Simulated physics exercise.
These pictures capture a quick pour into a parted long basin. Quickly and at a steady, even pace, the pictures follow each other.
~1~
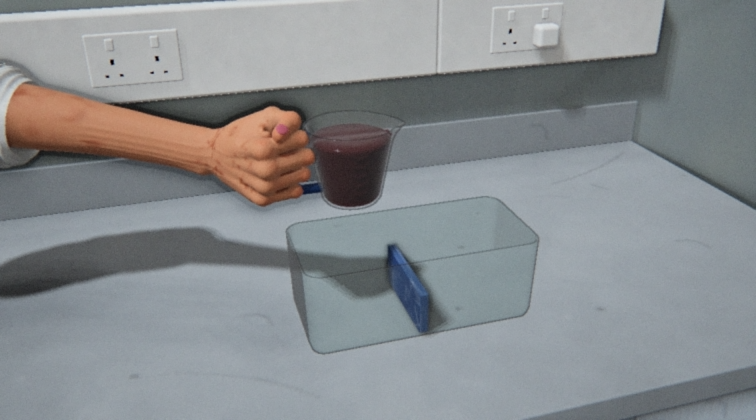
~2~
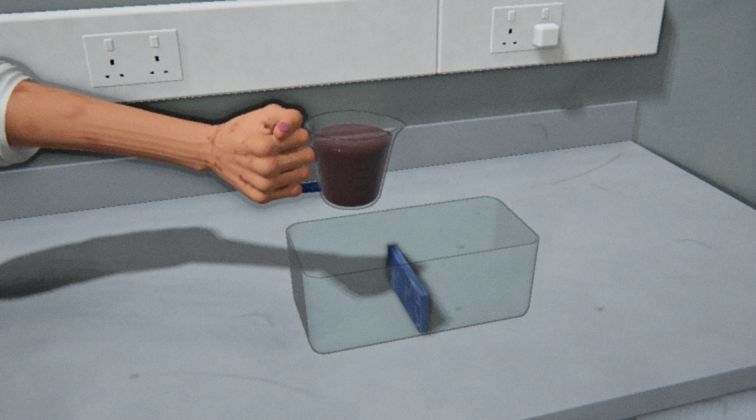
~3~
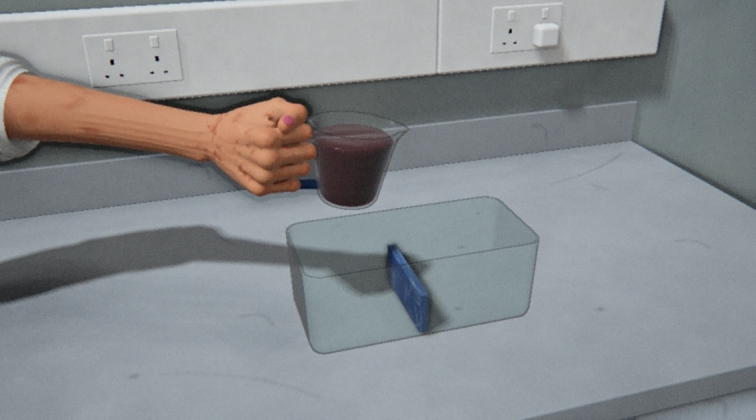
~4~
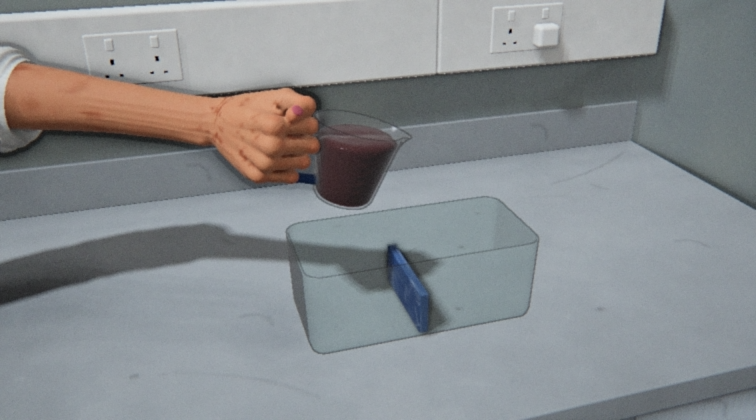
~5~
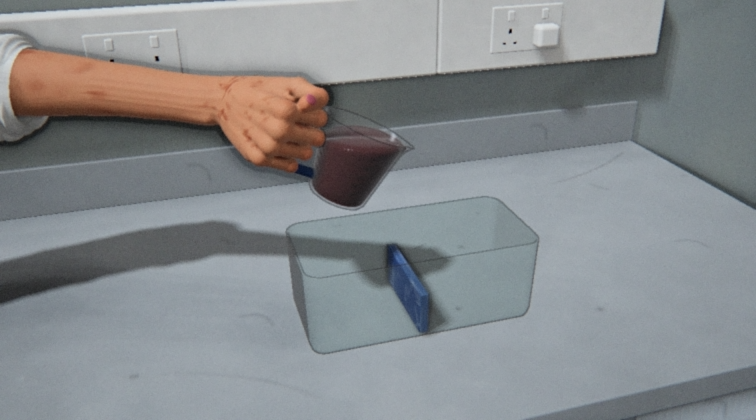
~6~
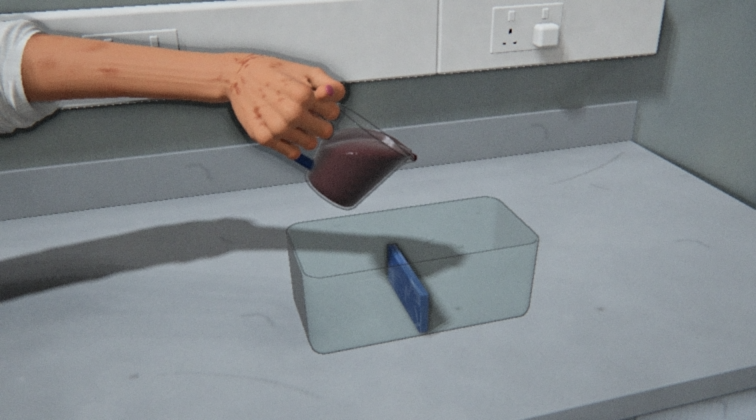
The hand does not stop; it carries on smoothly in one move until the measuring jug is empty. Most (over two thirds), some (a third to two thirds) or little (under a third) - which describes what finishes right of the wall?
Most.
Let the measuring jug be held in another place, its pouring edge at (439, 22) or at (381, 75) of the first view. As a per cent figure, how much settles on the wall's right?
About 75 per cent, then about 55 per cent.
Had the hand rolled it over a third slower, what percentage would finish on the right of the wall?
It comes to about 90 per cent.
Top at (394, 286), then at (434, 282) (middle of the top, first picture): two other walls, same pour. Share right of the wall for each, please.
The first position gives around 95 percent, the second around 35 percent.
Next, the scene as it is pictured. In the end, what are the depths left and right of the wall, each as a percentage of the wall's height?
10 per cent for the left part, 30 for the right.
A moment on, the measuring jug is tipped right over and 28 per cent is still to pour, 1 is left of the wall and 49 right of it.
Next, the measuring jug is tipped right over and 1 per cent is still to pour, 15 is left of the wall and 79 right of it.
Then the measuring jug is tipped right over and 0 per cent is still to pour, 18 is left of the wall and 80 right of it.
Later the measuring jug is tipped right over and 0 per cent is still to pour, 18 is left of the wall and 80 right of it.
Finally, 18 per cent lies left of the wall, 80 right of it and 2 outside.
